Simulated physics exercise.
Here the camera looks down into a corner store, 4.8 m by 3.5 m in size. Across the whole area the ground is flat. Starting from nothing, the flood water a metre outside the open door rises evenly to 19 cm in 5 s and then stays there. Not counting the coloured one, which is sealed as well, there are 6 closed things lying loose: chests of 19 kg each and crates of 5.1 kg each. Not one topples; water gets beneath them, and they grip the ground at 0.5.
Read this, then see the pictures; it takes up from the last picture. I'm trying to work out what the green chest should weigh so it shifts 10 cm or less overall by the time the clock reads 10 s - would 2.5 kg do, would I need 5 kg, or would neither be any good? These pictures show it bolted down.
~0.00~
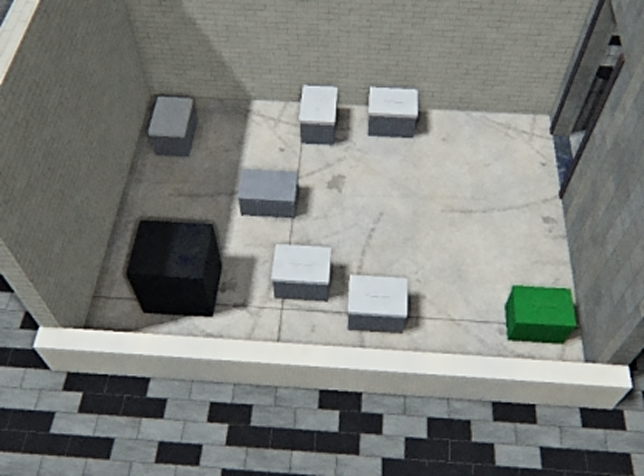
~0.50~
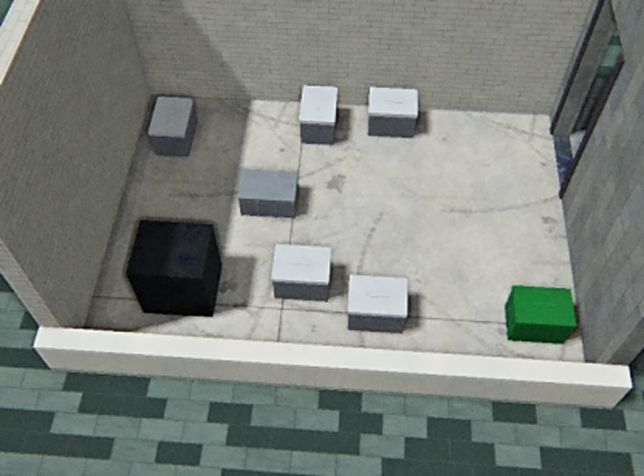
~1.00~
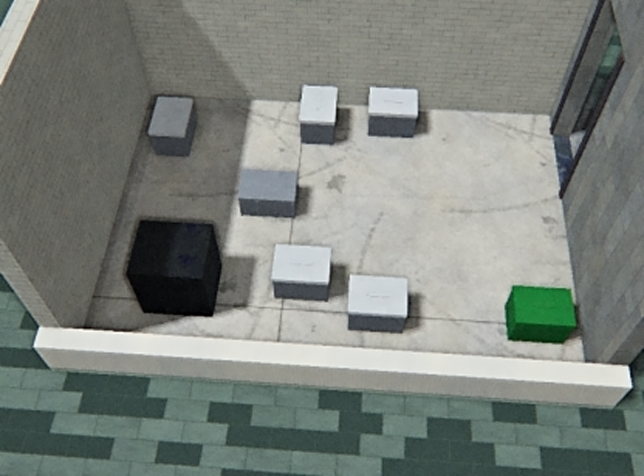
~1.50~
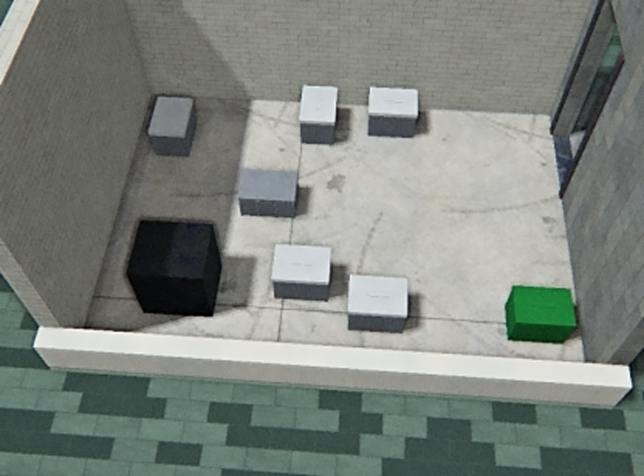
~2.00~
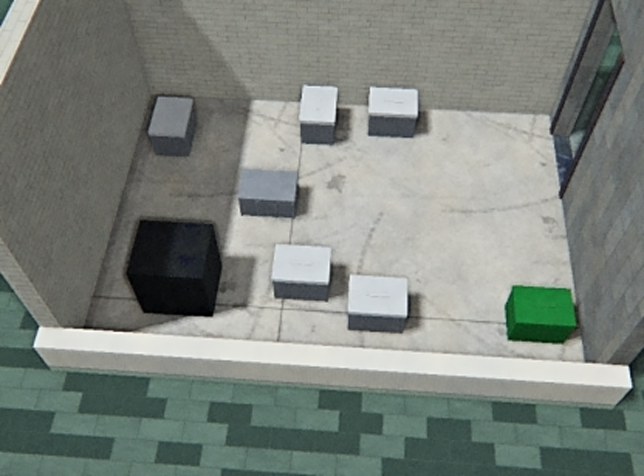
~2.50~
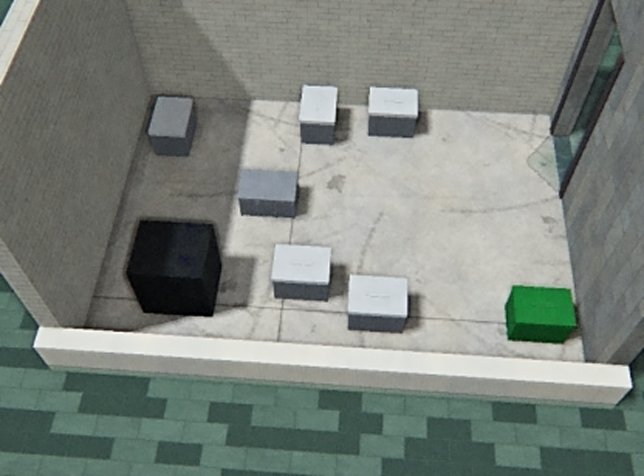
I'd say 2.5 kg would do.
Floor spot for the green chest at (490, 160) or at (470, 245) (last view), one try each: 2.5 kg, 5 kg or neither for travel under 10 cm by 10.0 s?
In turn: No mass works; no mass works.
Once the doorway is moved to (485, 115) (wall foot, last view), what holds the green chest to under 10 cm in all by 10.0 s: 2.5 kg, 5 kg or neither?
With that change, neither one suffices.
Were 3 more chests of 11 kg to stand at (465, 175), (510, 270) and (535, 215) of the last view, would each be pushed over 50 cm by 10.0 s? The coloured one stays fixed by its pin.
In the order given, beyond the mark, then within the mark, and last within the mark.
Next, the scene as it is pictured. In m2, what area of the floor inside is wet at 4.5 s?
Wet area: Approx. 4.0 m2.
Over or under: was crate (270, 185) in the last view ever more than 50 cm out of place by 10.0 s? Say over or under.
Verdict for this one: Beyond half a metre.
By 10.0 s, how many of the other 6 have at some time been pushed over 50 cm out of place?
Count: 1.
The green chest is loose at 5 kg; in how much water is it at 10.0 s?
About 1 cm.
After 3.5 s the green chest would be 0 cm from its start with 2.5 kg and 0 cm from its start with 5 kg; 0 cm of water round it then.
After 4.5 s the green chest would be 0 cm from its start with 2.5 kg and 0 cm from its start with 5 kg; 0 cm of water round it then.
After 7.0 s the green chest would be 0 cm from its start with 2.5 kg and 0 cm from its start with 5 kg; 0 cm of water round it then.
After 10.0 s the green chest would be 0 cm from its start with 2.5 kg and 0 cm from its start with 5 kg; 1 cm of water round it then.
